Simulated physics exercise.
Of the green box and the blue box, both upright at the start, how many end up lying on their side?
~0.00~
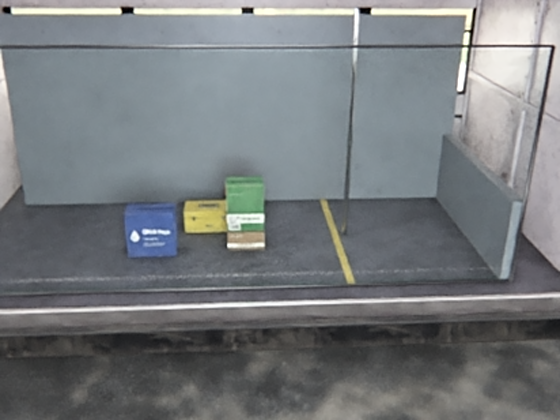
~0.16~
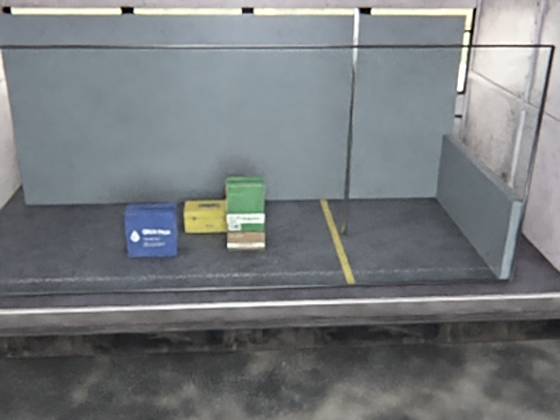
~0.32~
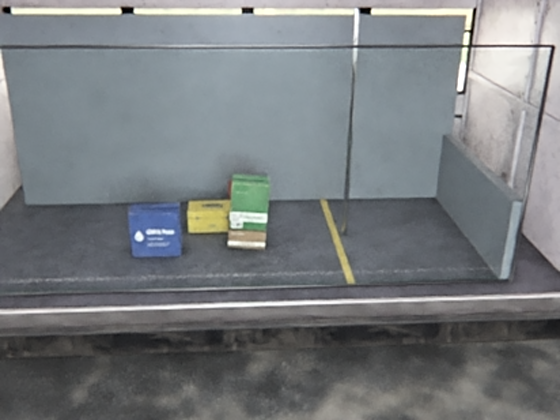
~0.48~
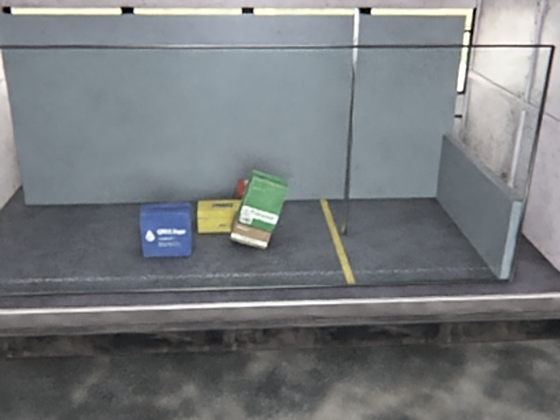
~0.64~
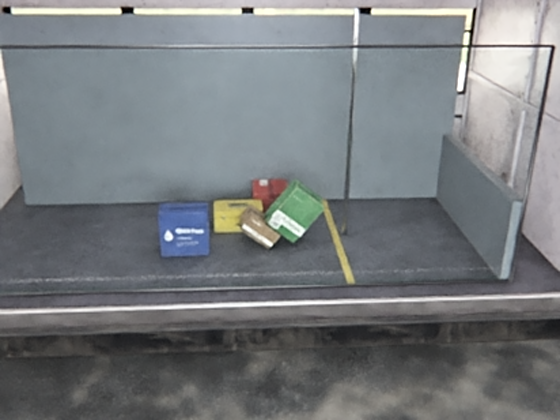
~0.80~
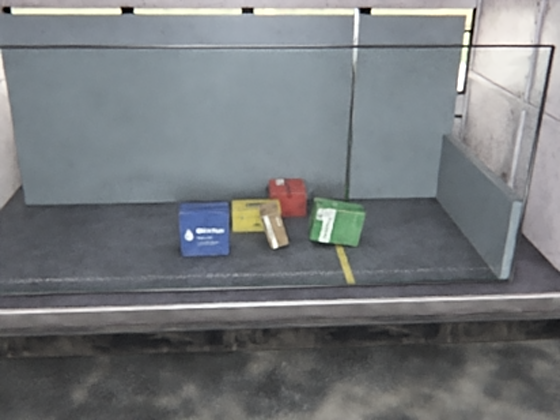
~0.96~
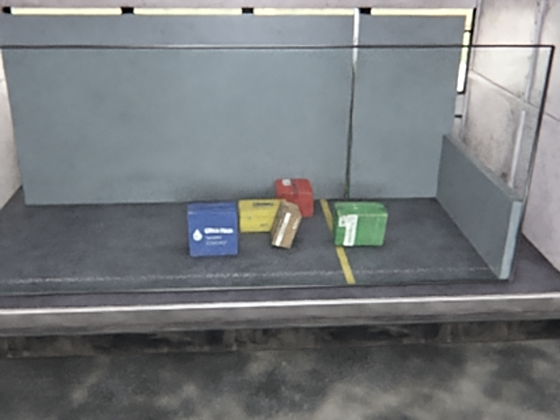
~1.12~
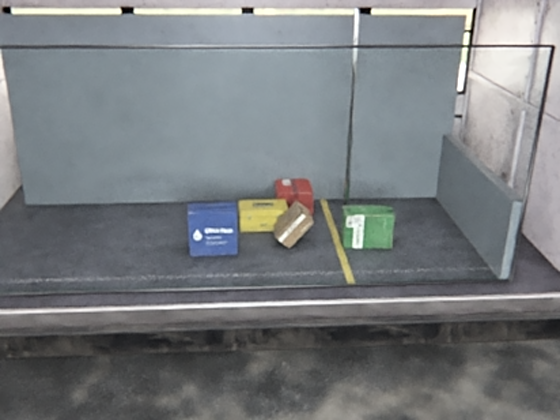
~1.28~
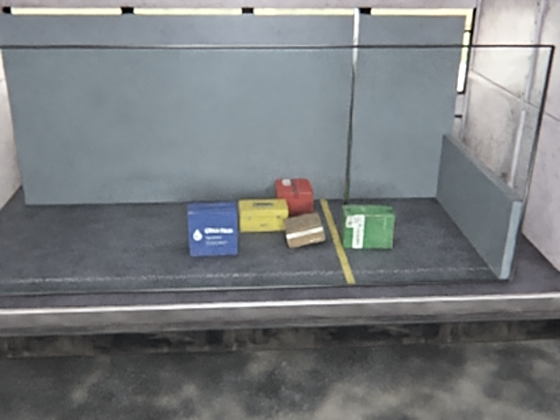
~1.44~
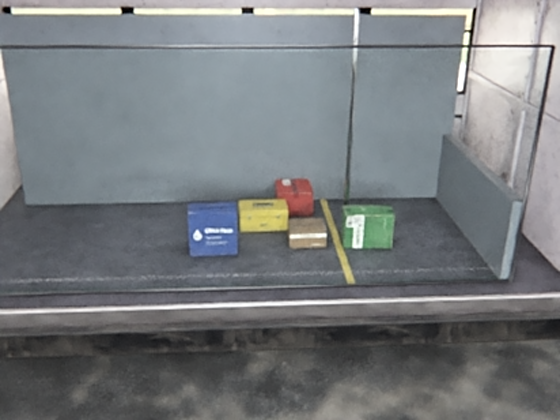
One of them does. The green box tips over and ends on its side, while the blue box slides but stays upright.
